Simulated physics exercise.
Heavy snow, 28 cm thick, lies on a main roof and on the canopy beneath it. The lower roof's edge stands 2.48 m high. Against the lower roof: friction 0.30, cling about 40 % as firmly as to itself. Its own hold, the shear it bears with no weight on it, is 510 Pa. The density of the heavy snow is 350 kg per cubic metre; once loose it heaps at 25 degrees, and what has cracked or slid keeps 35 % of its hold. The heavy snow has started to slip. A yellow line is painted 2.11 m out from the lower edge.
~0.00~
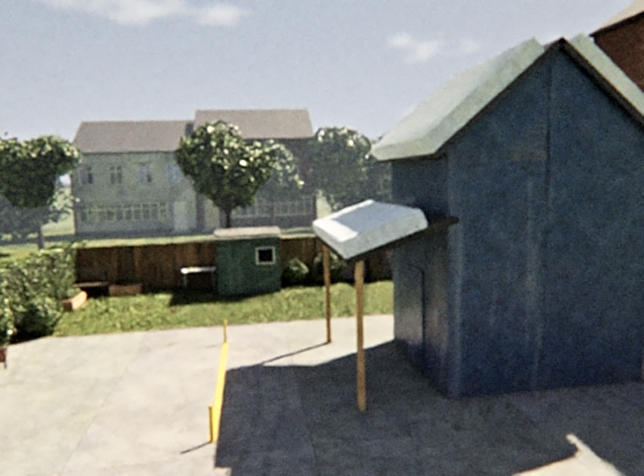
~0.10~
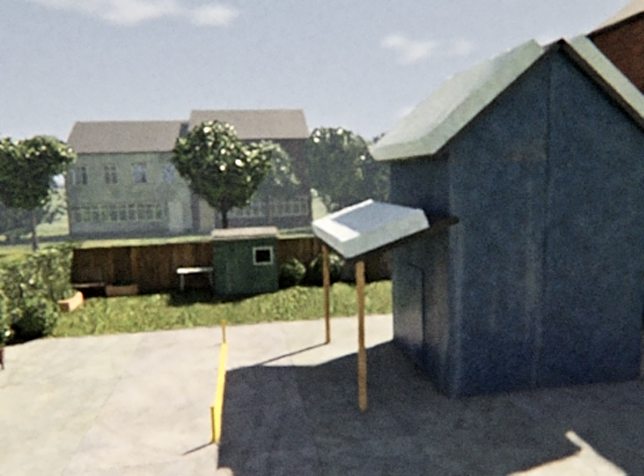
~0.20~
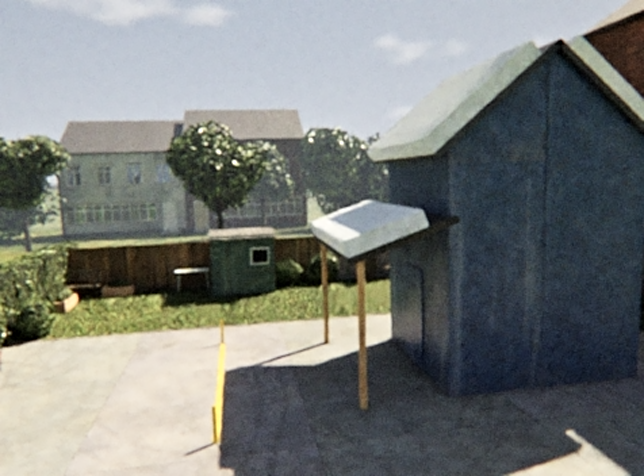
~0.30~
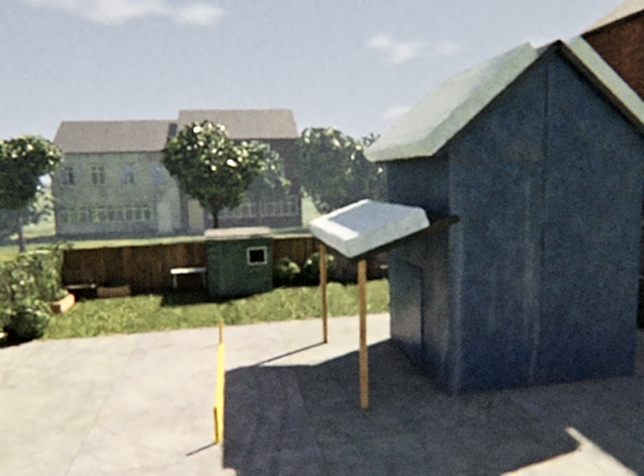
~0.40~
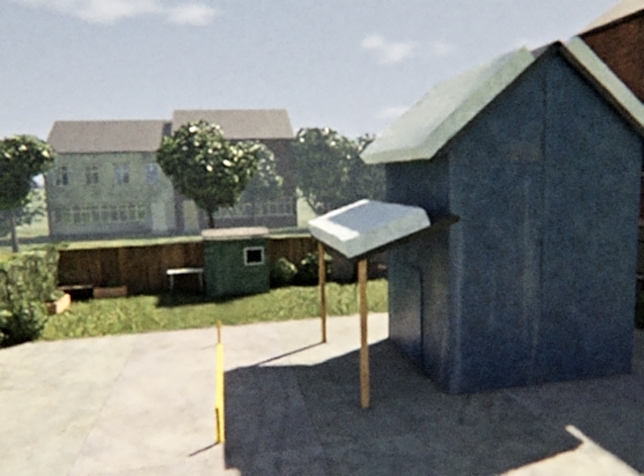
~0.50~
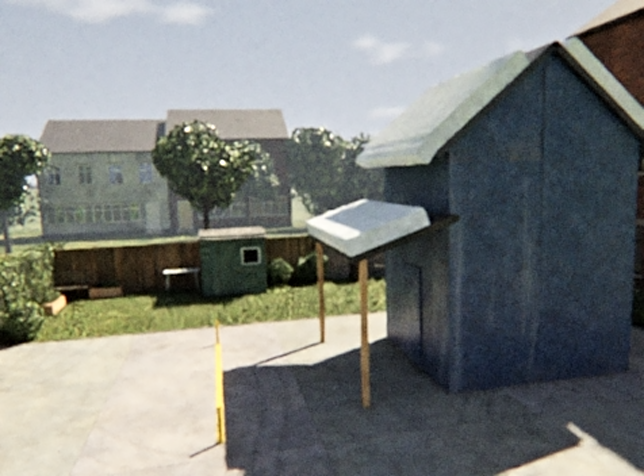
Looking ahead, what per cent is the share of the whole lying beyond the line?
It comes to some 32 %.
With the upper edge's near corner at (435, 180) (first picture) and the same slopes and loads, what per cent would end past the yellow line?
Then about 20 %.
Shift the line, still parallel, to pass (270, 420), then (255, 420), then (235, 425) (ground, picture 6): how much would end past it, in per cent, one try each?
In turn about 55 %, 45 %, 40 %.
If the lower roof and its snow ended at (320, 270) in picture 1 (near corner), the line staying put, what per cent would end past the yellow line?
In that case some 35 per cent.
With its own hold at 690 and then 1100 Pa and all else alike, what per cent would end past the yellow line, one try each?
In turn about 25 %, 4 %.
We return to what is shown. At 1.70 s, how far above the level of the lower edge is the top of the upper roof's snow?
Roughly 1.2 m.
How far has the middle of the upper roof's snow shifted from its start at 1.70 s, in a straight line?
Roughly 2.6 m.
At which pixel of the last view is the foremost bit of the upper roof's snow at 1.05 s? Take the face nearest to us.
Near (379, 221).
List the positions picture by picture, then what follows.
In the first picture, front end of the heavy snow at (433, 150).
In the second picture, front end of the heavy snow at (434, 151), its middle shifted 9 mm.
In the third picture, front end of the heavy snow at (433, 140), its middle shifted 3.5 cm, 1 % of it past the upper edge, in one piece.
In the fourth picture, front end of the heavy snow at (431, 141), its middle shifted 8.0 cm, 4 % of it past the upper edge, in one piece.
In the fifth picture, front end of the heavy snow at (428, 147), its middle shifted 15 cm, 6 % of it past the upper edge, in one piece.
In the sixth picture, front end of the heavy snow at (423, 142), its middle shifted 23 cm, 10 % of it past the upper edge, cracking.
By 1.05 s, none is below the lower edge and 0 % is past the line.
By 1.70 s, 7 % is below the lower edge and 0 % is past the line.
By 2.35 s, 68 % is below the lower edge and 3 % is past the line.
By 3.00 s, 77 % is below the lower edge and 32 % is past the line.
By 3.60 s, at the end, 77 % is below the lower edge and 32 % is past the line.
